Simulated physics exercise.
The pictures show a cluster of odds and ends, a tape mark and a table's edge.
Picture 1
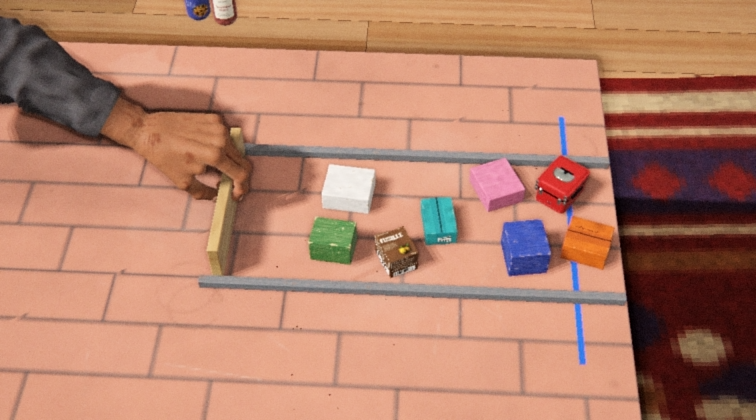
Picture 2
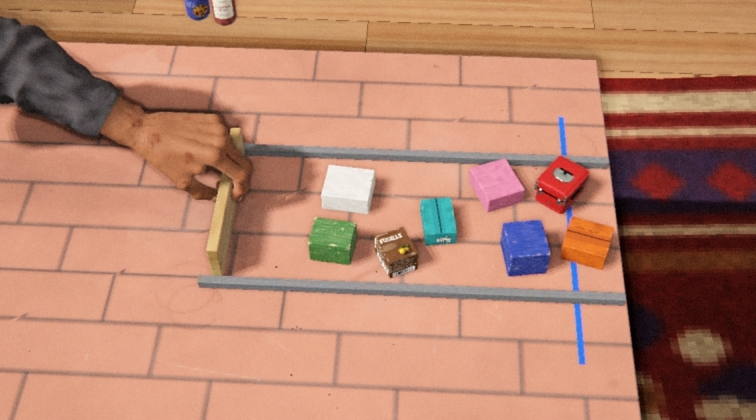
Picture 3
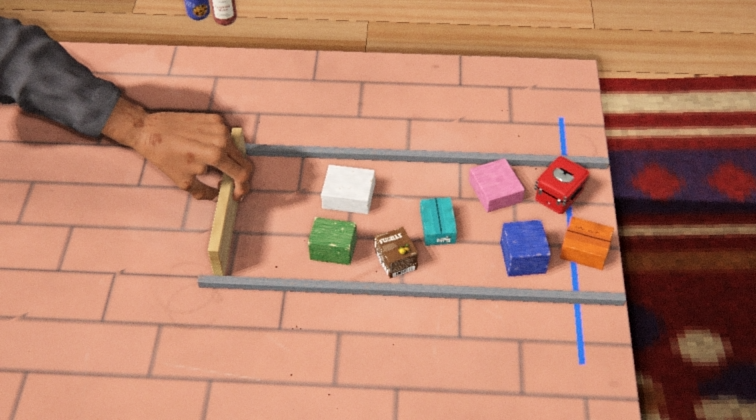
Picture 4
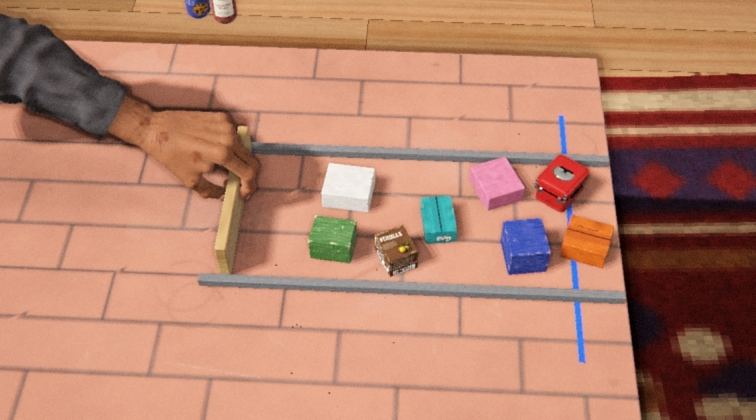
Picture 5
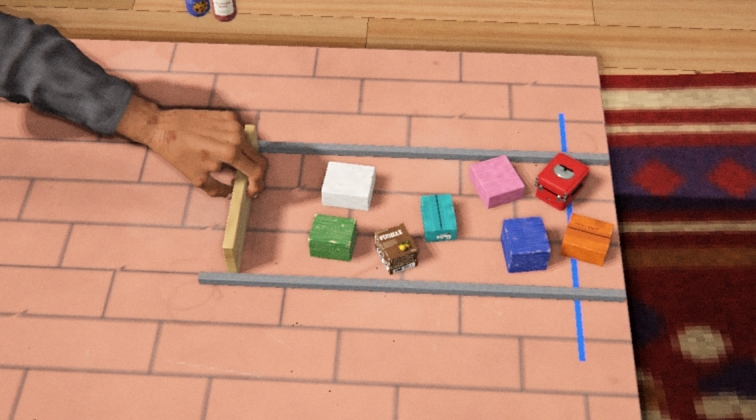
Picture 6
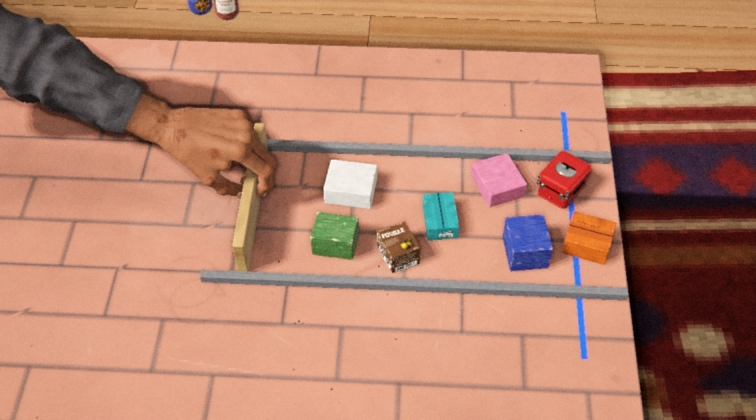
A hand held a wooden board still, then slid it slightly right between two gray rails, while the colorful blocks and boxes ahead of it, some near a blue tape line, stayed put.
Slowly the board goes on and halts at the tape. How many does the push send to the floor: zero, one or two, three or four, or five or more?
As it turns out, the number that fall off is five or more.
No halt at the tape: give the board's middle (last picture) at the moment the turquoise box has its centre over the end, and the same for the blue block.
Its middle is around (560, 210) and around (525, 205).
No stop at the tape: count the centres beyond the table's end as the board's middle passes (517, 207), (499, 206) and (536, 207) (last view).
In that order 2, 1 and 3.
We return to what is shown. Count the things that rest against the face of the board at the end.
The number is 2.
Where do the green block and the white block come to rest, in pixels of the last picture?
The green block at (598, 245), the white block at (595, 192).
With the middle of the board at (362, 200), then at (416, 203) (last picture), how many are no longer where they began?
By then 3, and 4.
Early on, none off yet; orange box at rest near (589, 238); red case at rest near (564, 180); blue block at rest near (527, 243).
A while later, none off yet; orange box travelled a little near (604, 236); red case travelled a little near (579, 180); blue block travelled about its own width near (563, 246).
Finally, the number that fall off is five or more; lost, brown box, turquoise box, pink block, blue block, red case and orange box.
